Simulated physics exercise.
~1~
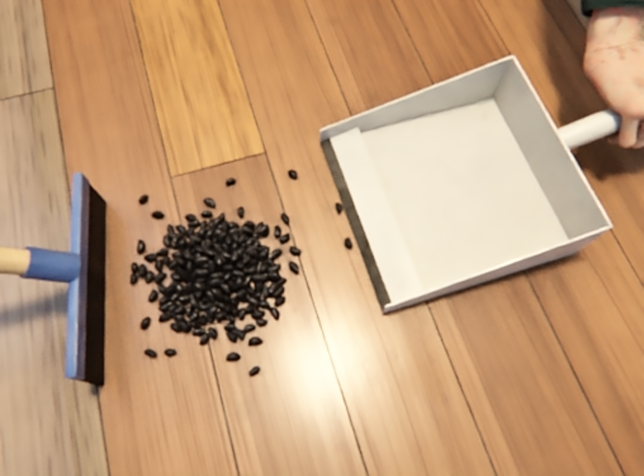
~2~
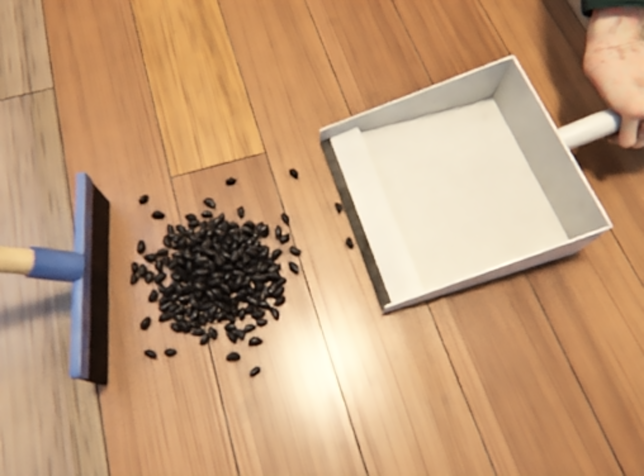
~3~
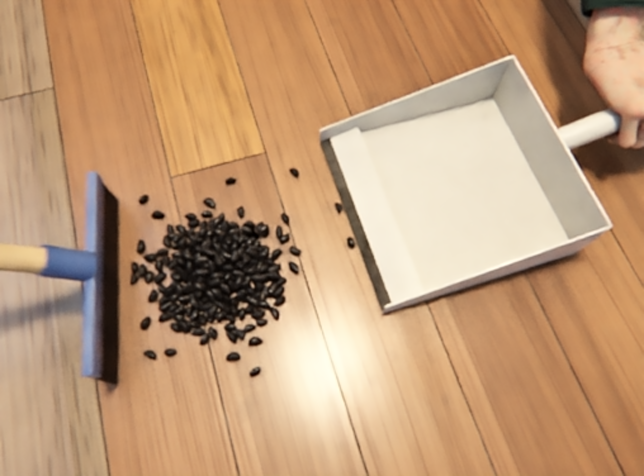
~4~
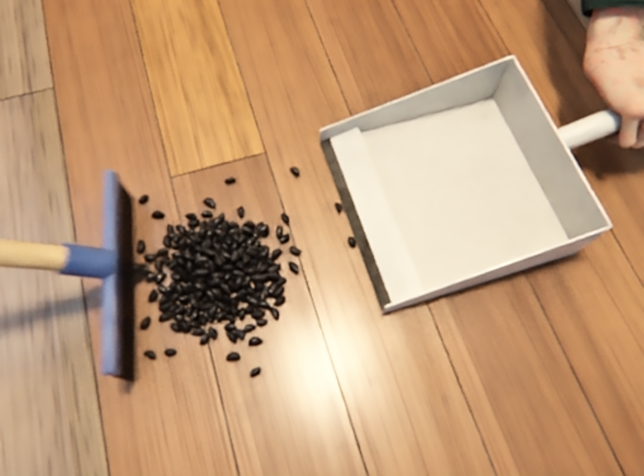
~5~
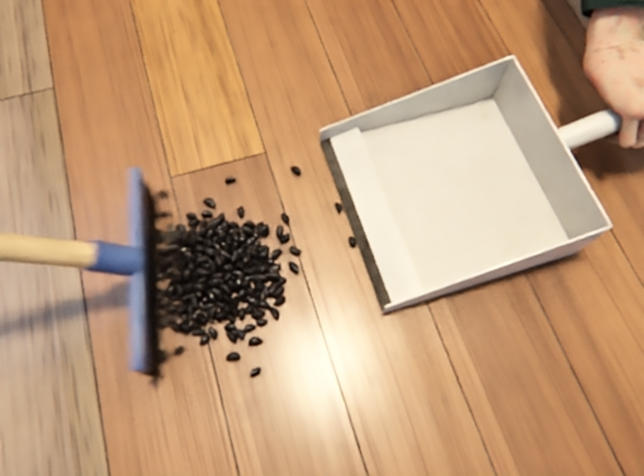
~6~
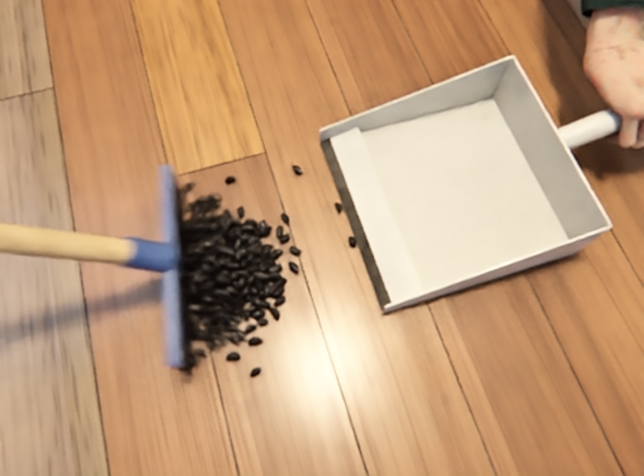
On a wooden floor, a blue broom sliding right and bunching a pile of black beans while a hand holds a dustpan still.
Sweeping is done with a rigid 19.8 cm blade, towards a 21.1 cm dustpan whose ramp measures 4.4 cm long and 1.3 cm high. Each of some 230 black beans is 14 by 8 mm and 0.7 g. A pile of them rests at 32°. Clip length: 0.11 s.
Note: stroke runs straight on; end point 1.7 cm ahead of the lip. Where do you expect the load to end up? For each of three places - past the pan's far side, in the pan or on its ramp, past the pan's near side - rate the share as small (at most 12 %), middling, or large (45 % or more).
Far side: Small; pan: Large; near side: Middling.
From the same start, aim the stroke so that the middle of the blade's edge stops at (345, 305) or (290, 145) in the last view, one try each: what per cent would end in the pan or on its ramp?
Some 50 in a hundred and 30 in a hundred.
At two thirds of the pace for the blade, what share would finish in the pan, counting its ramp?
It would come to roughly 45 percent.
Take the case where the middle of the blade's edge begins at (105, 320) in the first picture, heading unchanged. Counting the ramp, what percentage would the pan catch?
The pan and its ramp would take some 55 per cent.
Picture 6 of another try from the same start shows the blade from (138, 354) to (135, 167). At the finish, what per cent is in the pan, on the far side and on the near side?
You'd see pan at 40, far at 0 and near at 15.
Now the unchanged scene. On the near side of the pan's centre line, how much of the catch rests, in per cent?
Estimate: Close to 70 %.
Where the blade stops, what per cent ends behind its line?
Something like 0 per cent, roughly.
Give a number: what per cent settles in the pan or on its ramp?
Roughly 55 %.
Then, 0.07 s after the last picture, middle of the blade 8 cm from the lip; 0 % over the lip, far side 0 %, near side 10 %.
Then, 0.12 s after the last picture, middle of the blade 4 cm from the lip; 25 % over the lip, far side 0 %, near side 15 %.
Then, 0.30 s after the last picture, middle of the blade 3 cm from the lip; 55 % over the lip, far side 5 %, near side 20 %.
In the end, far side 5 %, pan 55 %, near side 20 %, in front of the lip or behind the blade 20 %.
